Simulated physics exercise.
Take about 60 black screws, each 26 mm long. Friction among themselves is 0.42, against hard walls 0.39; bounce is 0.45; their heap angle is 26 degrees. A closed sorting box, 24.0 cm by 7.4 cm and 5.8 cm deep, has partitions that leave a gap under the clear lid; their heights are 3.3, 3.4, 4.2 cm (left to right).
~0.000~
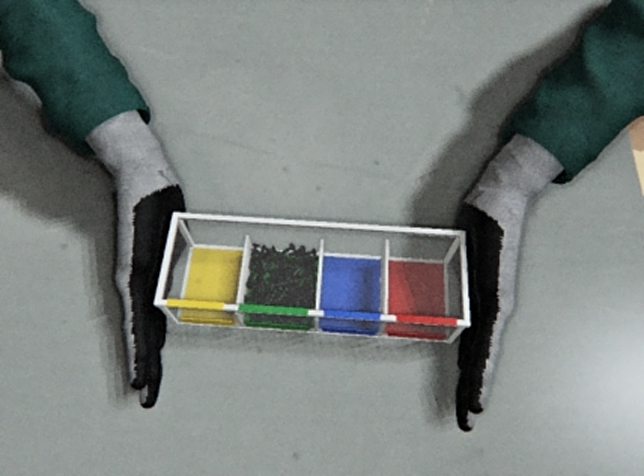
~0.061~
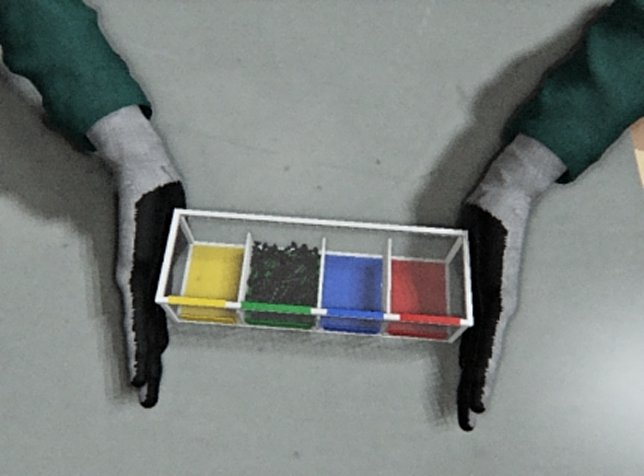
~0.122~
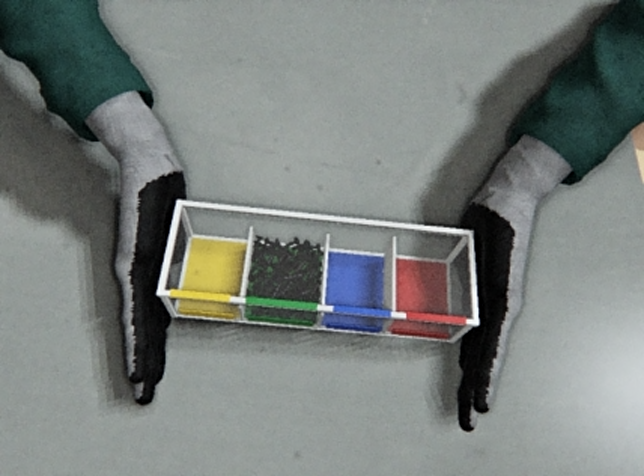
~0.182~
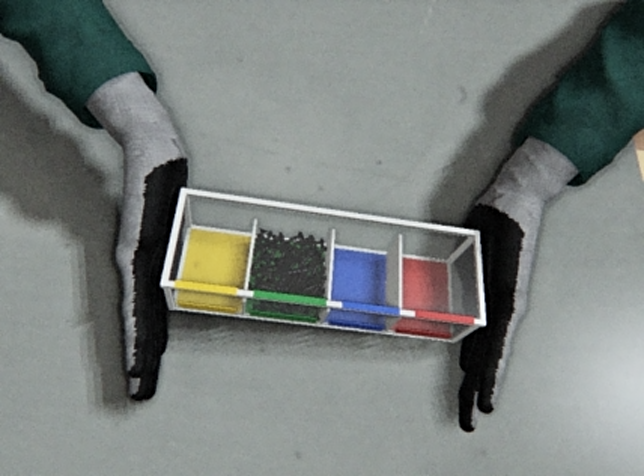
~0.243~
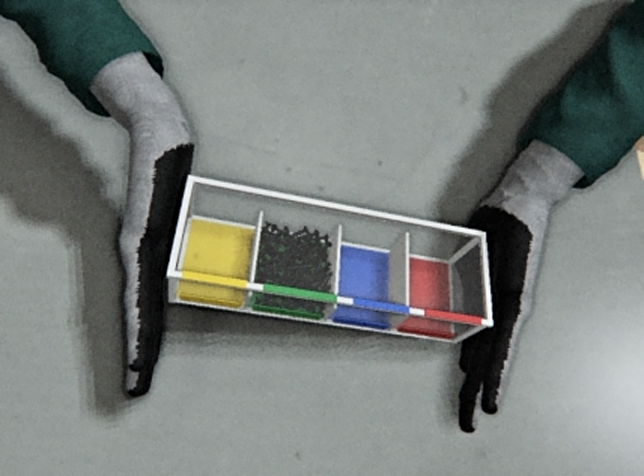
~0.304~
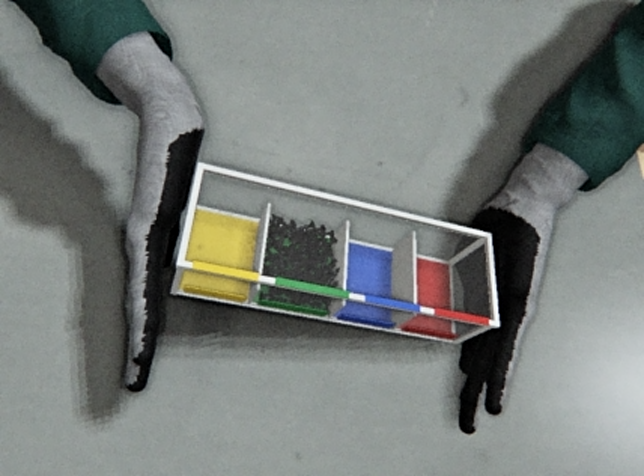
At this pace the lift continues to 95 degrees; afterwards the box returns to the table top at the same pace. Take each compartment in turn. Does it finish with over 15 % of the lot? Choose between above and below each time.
Red: Above, blue: Above, green: Above, yellow: Below.
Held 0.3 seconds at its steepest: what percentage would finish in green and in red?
Green 20; red 75.
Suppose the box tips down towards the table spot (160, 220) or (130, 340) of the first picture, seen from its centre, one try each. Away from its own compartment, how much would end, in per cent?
Near 50 and 60 percent, in that order.
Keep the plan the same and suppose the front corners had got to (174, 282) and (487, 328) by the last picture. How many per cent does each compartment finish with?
You'd see red at 35 percent, blue at 25, green at 40 and yellow at 0 percent.
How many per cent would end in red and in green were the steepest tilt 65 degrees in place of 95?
You'd see red with 0 % and green with 95 %.
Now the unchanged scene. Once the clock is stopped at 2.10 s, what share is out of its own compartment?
Share: Approx. 75 %.
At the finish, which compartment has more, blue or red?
Go with red, that one ends with more.
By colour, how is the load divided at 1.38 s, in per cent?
The split is red at 5, blue at 20, green at 75 and yellow at 0 per cent.
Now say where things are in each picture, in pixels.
Box tilt 0 degrees, front corners at (161, 301) and (464, 321); green 100 %, in the first frame.
Box tilt 1 degrees, front corners at (162, 298) and (467, 321), in the second frame.
Box tilt 5 degrees, front corners at (164, 291) and (473, 320), lowest corner right back, in the third frame.
Box tilt 9 degrees, front corners at (168, 282) and (480, 320), lowest corner right back, in the fourth frame.
Box tilt 14 degrees, front corners at (174, 272) and (486, 321), lowest corner right back, in the fifth frame.
Box tilt 19 degrees, front corners at (184, 262) and (493, 322), lowest corner right back; green 100 %. The box's pace is about 75 degrees a second, in the sixth frame.
After 1.38 s, tilt 95 degrees; red 5 %, blue 20 %, green 75 %.
Then, at 2.10 s, tilt 41 degrees; red 50 %, blue 20 %, green 25 %.
After 2.85 s, tilt 0 degrees; red 50 %, blue 20 %, green 25 %.
In the end, at 3.4 s, red 50 %, blue 20 %, green 25 %, yellow 0 %.
